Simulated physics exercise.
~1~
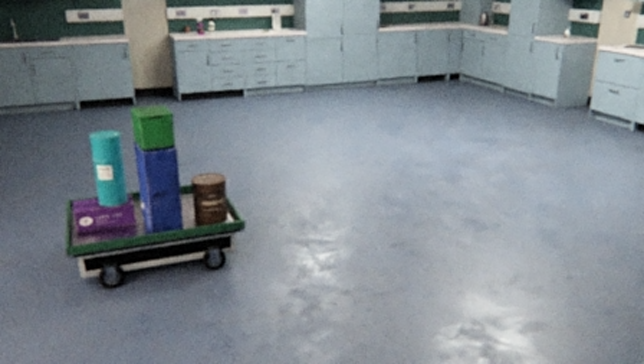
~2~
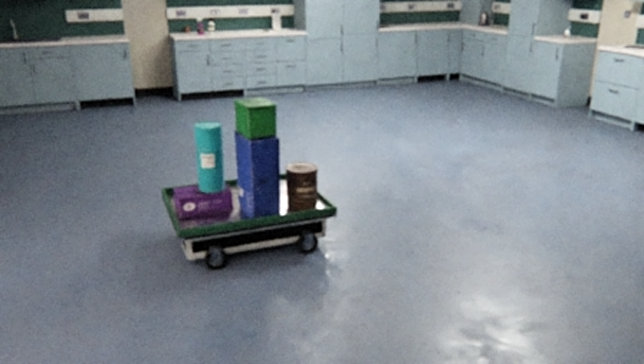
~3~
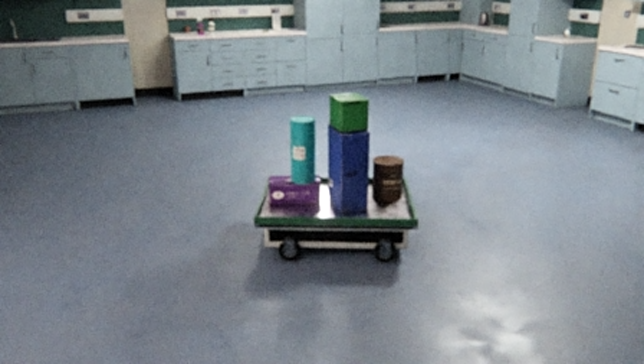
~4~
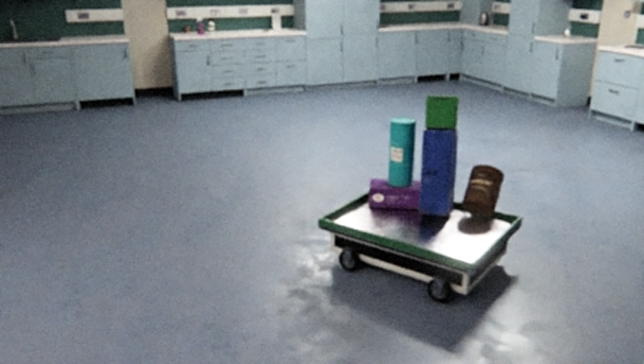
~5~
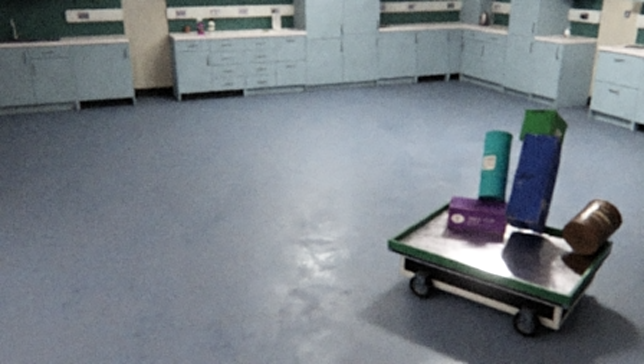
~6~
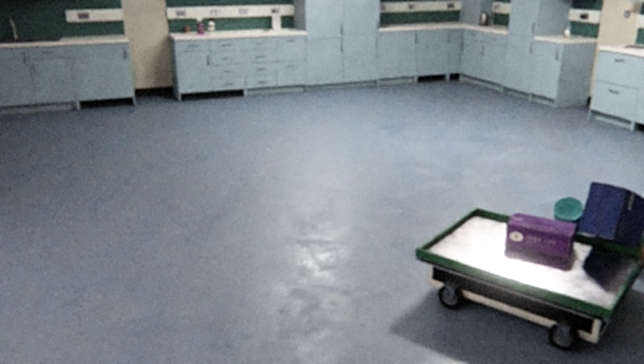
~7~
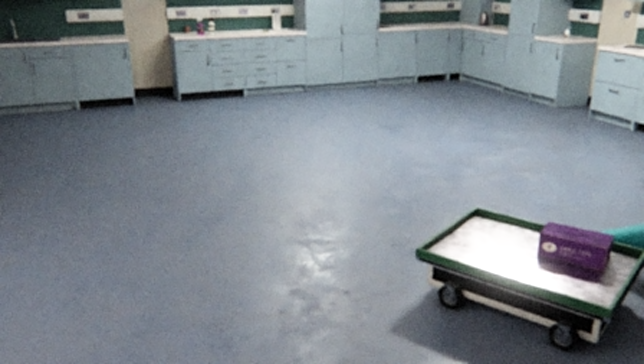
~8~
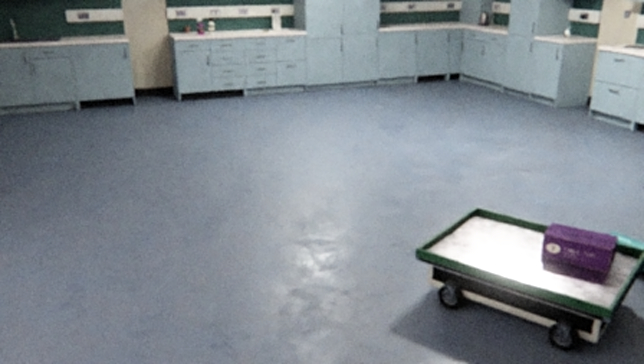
A low cart with a green-rimmed deck rolls from left to right across a blue-grey floor, seen from a fixed, raised view of a room lined with pale blue cabinets. It carries a turquoise canister above a purple box at left, a green box atop a tall blue one, and a brown pail at right. As the cart curves toward the viewer, the pail tips over, and the blue stack and canister lean. They topple off the far right side as the cart stops at lower right. The purple box slides right but stays aboard, alone on the deck.
